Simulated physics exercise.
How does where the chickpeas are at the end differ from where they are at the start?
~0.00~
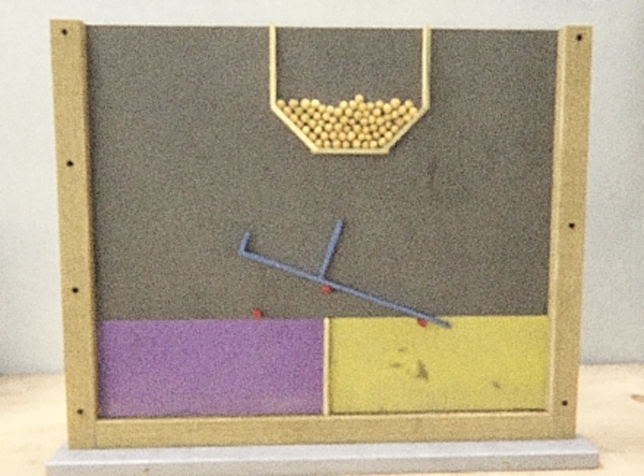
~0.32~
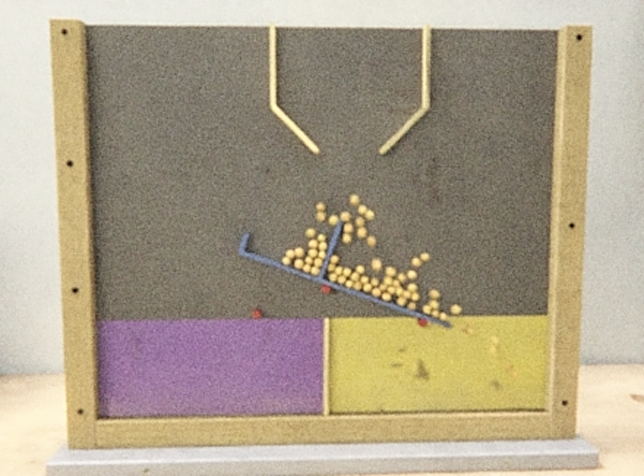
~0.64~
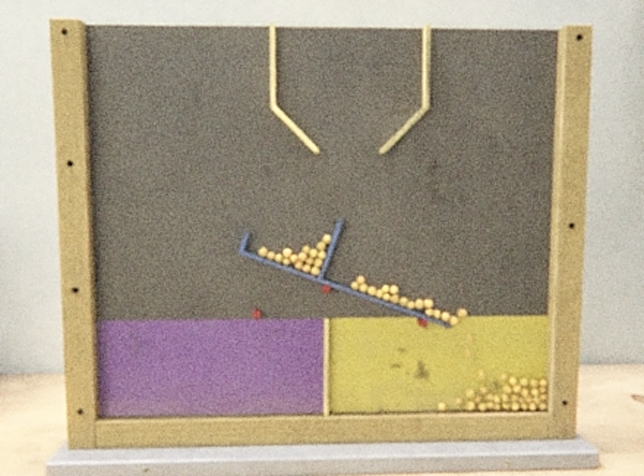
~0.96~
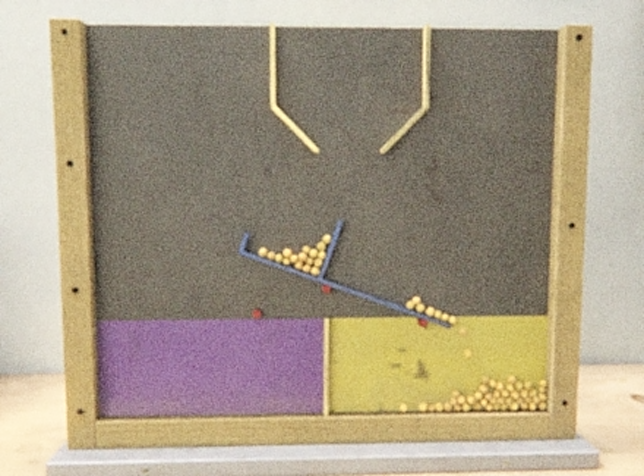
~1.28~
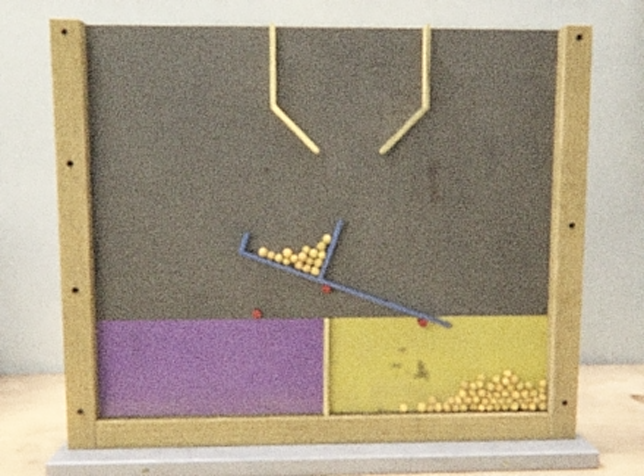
At the start they are all heaped in the hopper at the top. At the end most lie lower down and to the right in the yellow bin, while a smaller group rests on the blue tray.
